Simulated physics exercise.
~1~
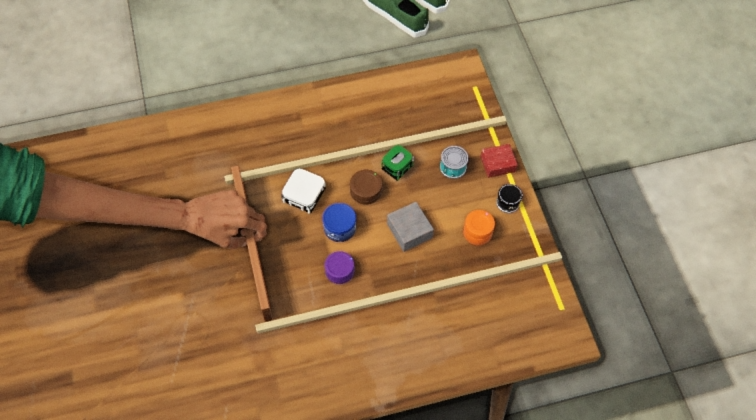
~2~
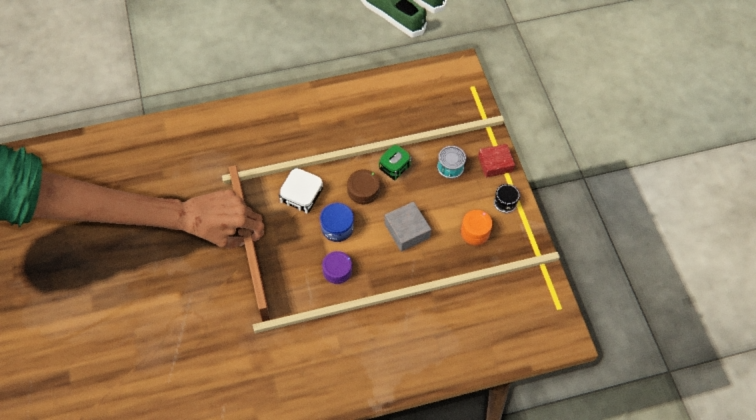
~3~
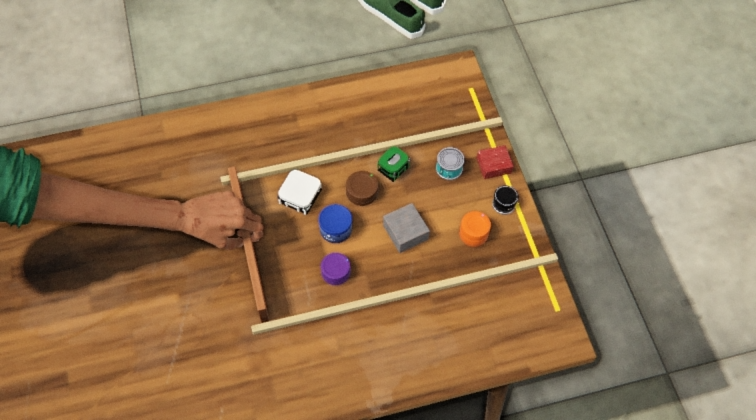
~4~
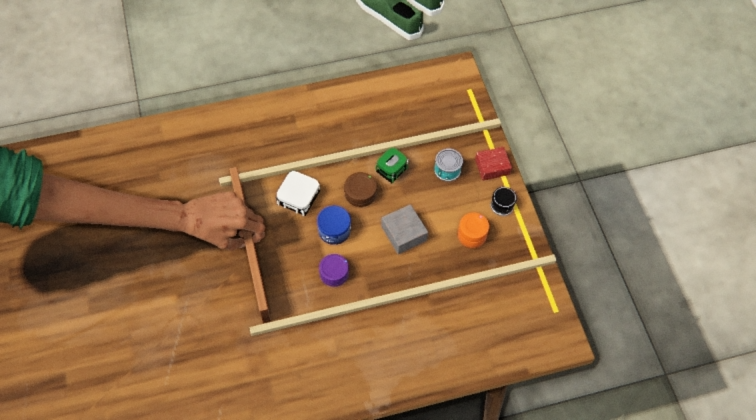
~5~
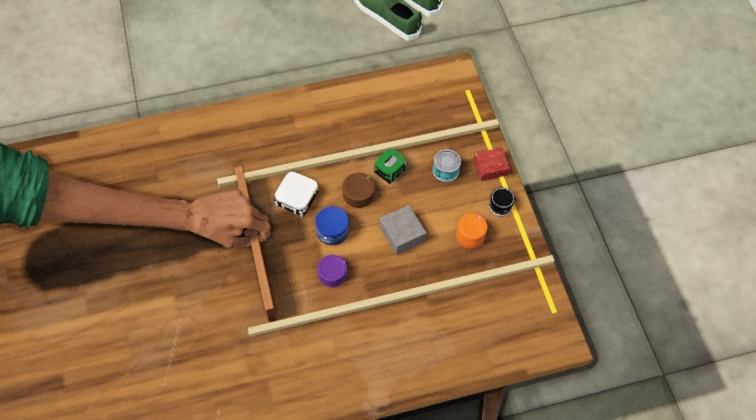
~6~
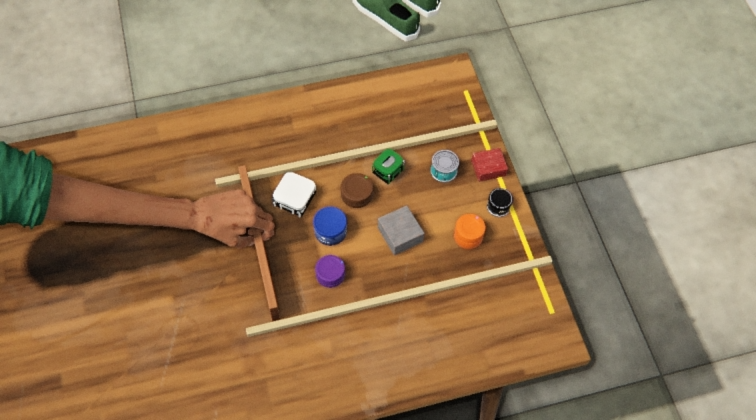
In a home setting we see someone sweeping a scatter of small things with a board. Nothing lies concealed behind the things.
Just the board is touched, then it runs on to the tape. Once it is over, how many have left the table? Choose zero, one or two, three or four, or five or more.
Five or more of them have left the table.
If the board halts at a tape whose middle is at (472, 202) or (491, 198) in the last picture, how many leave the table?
2 and 6.
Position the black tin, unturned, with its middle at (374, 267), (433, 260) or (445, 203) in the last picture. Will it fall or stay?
Lab note - black tin, per position: Is safe; is safe; is gone.
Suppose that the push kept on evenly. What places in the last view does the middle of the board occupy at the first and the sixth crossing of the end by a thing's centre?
(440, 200), then (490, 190).
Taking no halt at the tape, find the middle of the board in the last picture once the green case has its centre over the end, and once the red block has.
When the green case crosses, the middle is near (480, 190); when the red block crosses, near (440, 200).
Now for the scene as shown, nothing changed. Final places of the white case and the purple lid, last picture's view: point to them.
The white case at (502, 137), the purple lid at (539, 236).
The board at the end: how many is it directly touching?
At rest, 3 are in contact.
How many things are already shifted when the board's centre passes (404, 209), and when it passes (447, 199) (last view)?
So far 8, and 10 at the second.
A little later, none off yet; red block at rest near (490, 165); black tin at rest near (500, 203); orange lid at rest near (470, 232).
Next, none off yet; red block at rest near (490, 165); black tin at rest near (500, 203); orange lid shifted a little near (486, 229).
Later still, one off so far; red block dropping near (529, 209); black tin shifted about its own width near (516, 191); orange lid shifted well along near (526, 237).
When it is over, the number that fall off is five or more; down, brown lid, grey block, green case, turquoise tin, orange lid, black tin and red block.
